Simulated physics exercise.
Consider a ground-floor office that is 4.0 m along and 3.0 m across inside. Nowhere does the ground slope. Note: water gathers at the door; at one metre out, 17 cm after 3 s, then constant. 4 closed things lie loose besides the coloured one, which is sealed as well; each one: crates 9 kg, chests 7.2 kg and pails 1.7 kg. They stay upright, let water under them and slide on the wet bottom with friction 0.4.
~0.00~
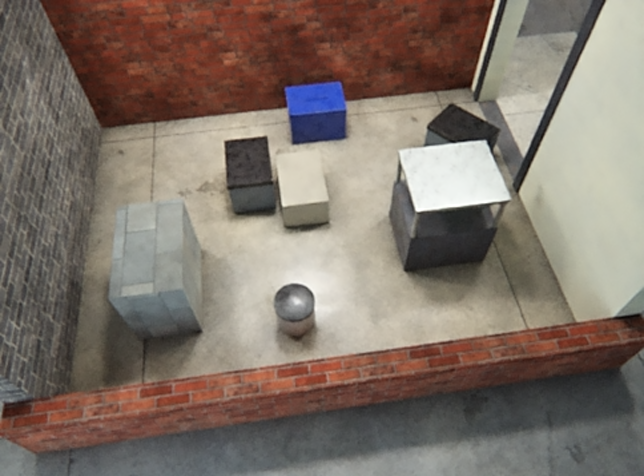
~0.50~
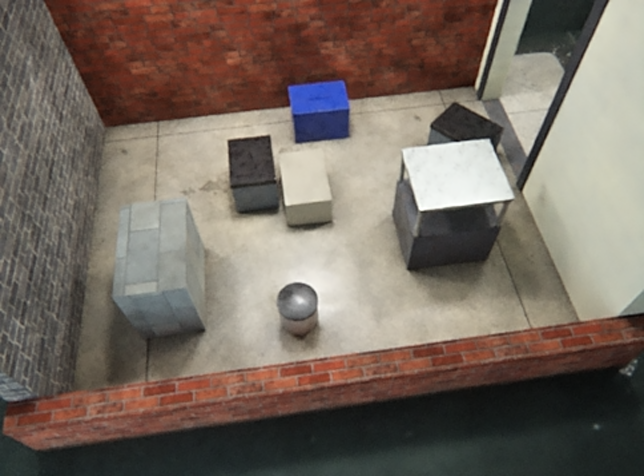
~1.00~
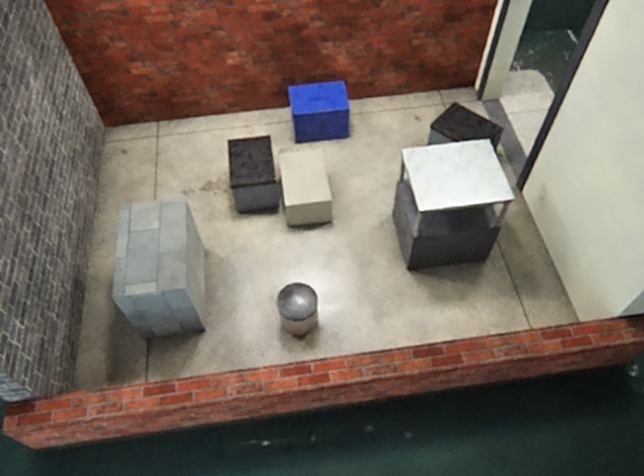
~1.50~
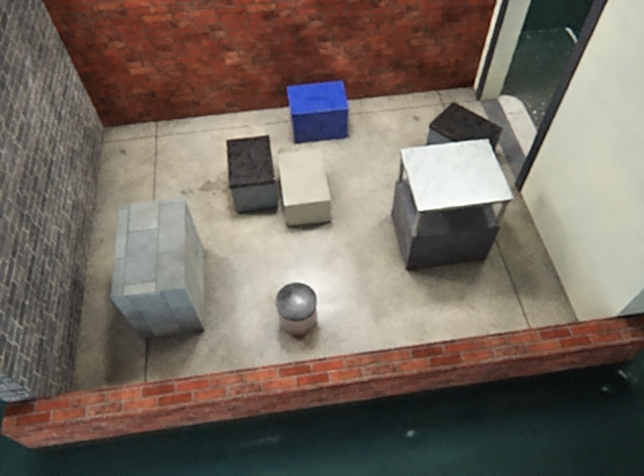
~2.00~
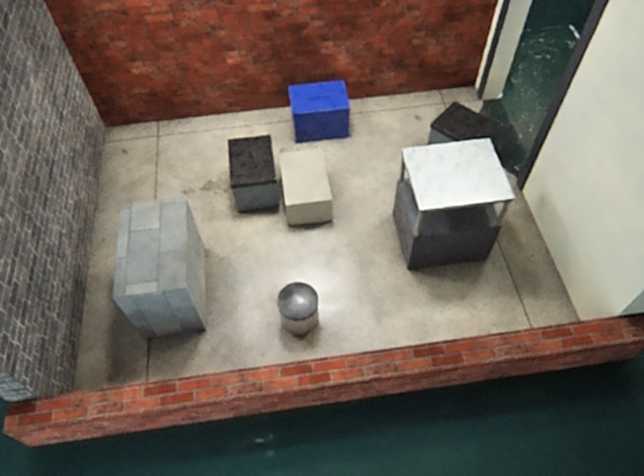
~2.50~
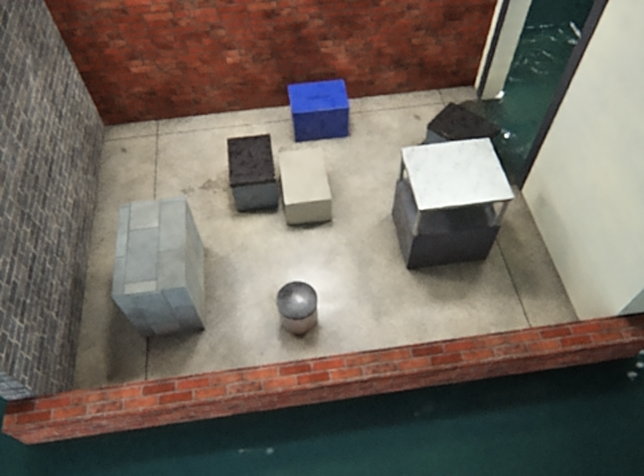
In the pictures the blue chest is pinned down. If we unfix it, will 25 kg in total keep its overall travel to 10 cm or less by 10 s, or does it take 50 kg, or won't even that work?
It looks like only the bigger mass suffices.
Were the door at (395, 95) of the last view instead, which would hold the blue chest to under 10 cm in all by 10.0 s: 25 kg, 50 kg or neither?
Under that change the small mass suffices.
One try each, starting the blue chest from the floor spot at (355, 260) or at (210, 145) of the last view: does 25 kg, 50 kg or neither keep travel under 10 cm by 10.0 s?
Result, try 1: Both pass; try 2: Heavy passes, light fails.
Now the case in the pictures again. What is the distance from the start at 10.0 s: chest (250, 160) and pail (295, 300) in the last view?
In turn: 200 cm, 140 cm.
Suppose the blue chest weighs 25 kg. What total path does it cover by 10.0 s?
30 cm, roughly.
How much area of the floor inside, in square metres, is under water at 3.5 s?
Somewhere around 2.5 m2, roughly.
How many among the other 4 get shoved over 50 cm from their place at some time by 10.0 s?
That comes to 4.
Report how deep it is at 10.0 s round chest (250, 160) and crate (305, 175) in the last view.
Depths: Near 11 cm, then near 10 cm.
After 3.5 s the blue chest would be 0 cm from its start with 25 kg and 0 cm from its start with 50 kg; 2 cm of water round it then.
After 4.5 s the blue chest would be 8 cm from its start with 25 kg and 0 cm from its start with 50 kg; 8 cm of water round it then.
After 7.0 s the blue chest would be 23 cm from its start with 25 kg and 0 cm from its start with 50 kg; 7 cm of water round it then.
After 10.0 s the blue chest would be 29 cm from its start with 25 kg and 0 cm from its start with 50 kg; 8 cm of water round it then.
